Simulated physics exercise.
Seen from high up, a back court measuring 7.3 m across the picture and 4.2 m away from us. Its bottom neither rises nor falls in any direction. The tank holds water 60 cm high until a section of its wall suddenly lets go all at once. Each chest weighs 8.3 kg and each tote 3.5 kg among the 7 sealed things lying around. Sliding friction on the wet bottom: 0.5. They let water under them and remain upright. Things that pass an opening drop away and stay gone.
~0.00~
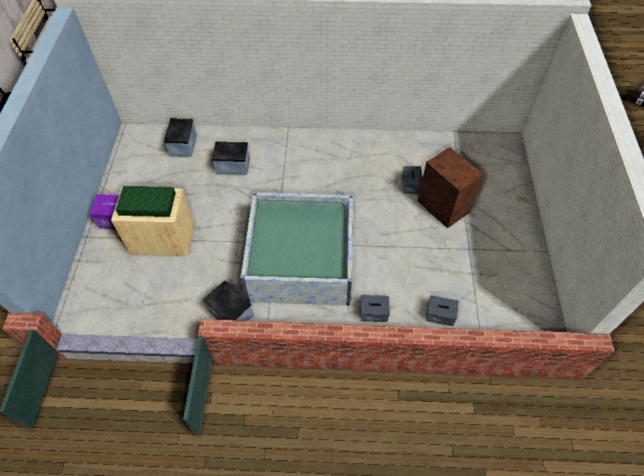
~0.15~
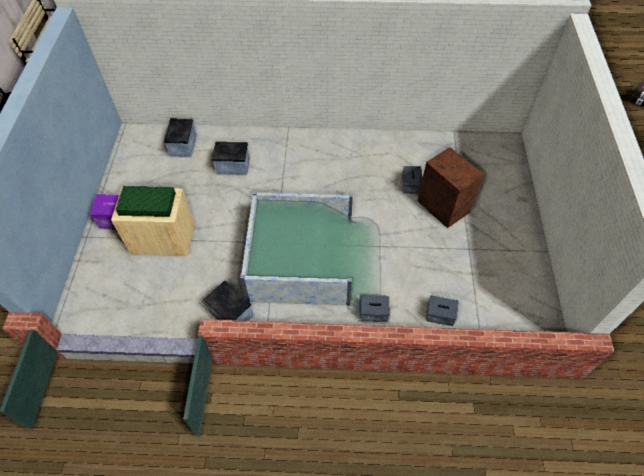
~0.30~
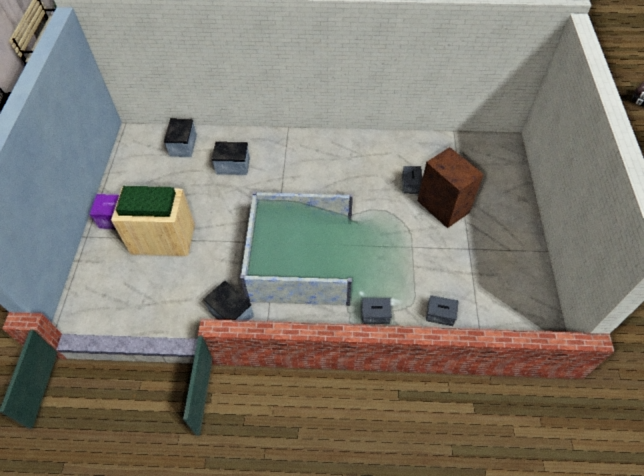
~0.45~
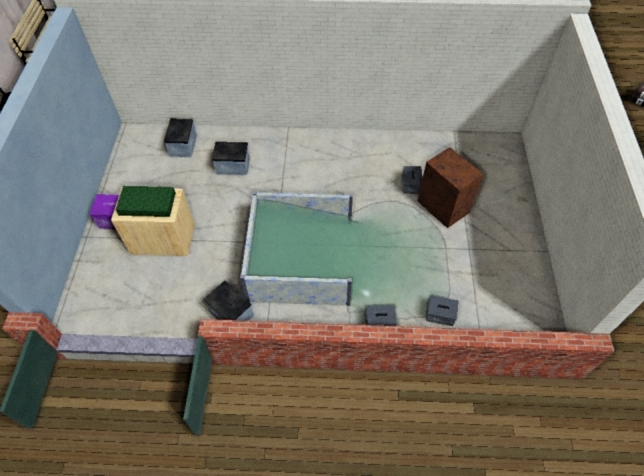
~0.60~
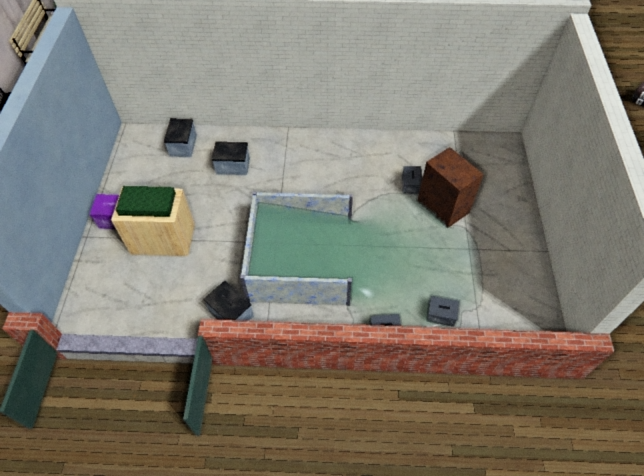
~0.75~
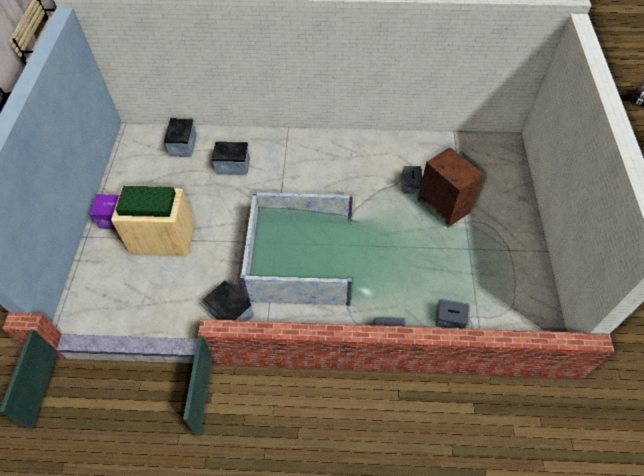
Green water spreads from a walled tank in the middle of a flat, pale-tiled court, seen from high up by a still camera. A purple block and a green-topped wooden box sit at left, dark-topped blocks stand around the floor, and a reddish-brown box stands at right. The water leaves through the tank's open right side, fans out rightward, pushes one grey block toward the brick wall, then shifts another slightly.
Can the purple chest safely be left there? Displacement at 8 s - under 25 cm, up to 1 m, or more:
It keeps near its spot.
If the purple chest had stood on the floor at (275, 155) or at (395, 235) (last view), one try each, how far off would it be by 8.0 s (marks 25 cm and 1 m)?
Respectively: It is shoved a long way; it is shoved a long way.
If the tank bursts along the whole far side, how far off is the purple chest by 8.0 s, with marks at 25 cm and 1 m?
Well, the purple chest is flushed away.
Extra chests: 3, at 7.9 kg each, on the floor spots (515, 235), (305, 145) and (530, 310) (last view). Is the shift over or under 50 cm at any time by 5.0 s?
Order as asked - farther, not as far, farther.
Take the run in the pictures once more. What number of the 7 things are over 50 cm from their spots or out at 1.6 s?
The count is 2.
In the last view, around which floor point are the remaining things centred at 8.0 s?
Averaged position, last view: Near pixel (187, 232).
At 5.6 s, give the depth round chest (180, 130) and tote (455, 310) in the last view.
Close to 0 and 6 centimetres.
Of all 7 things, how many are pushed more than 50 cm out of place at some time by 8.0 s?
I count 6 of them.
After 1.6 s the purple chest is near (110, 205), 0.0 m from its start, aground; 0 of 7 are out; 1 afloat.
After 3.6 s the purple chest is near (110, 205), 0.0 m from its start, aground; 0 of 7 are out; 3 afloat.
After 5.6 s the purple chest is near (110, 205), 0.0 m from its start, aground; 0 of 7 are out; 3 afloat.
After 8.0 s the purple chest is near (110, 205), 0.0 m from its start, aground; 0 of 7 are out; 2 afloat.
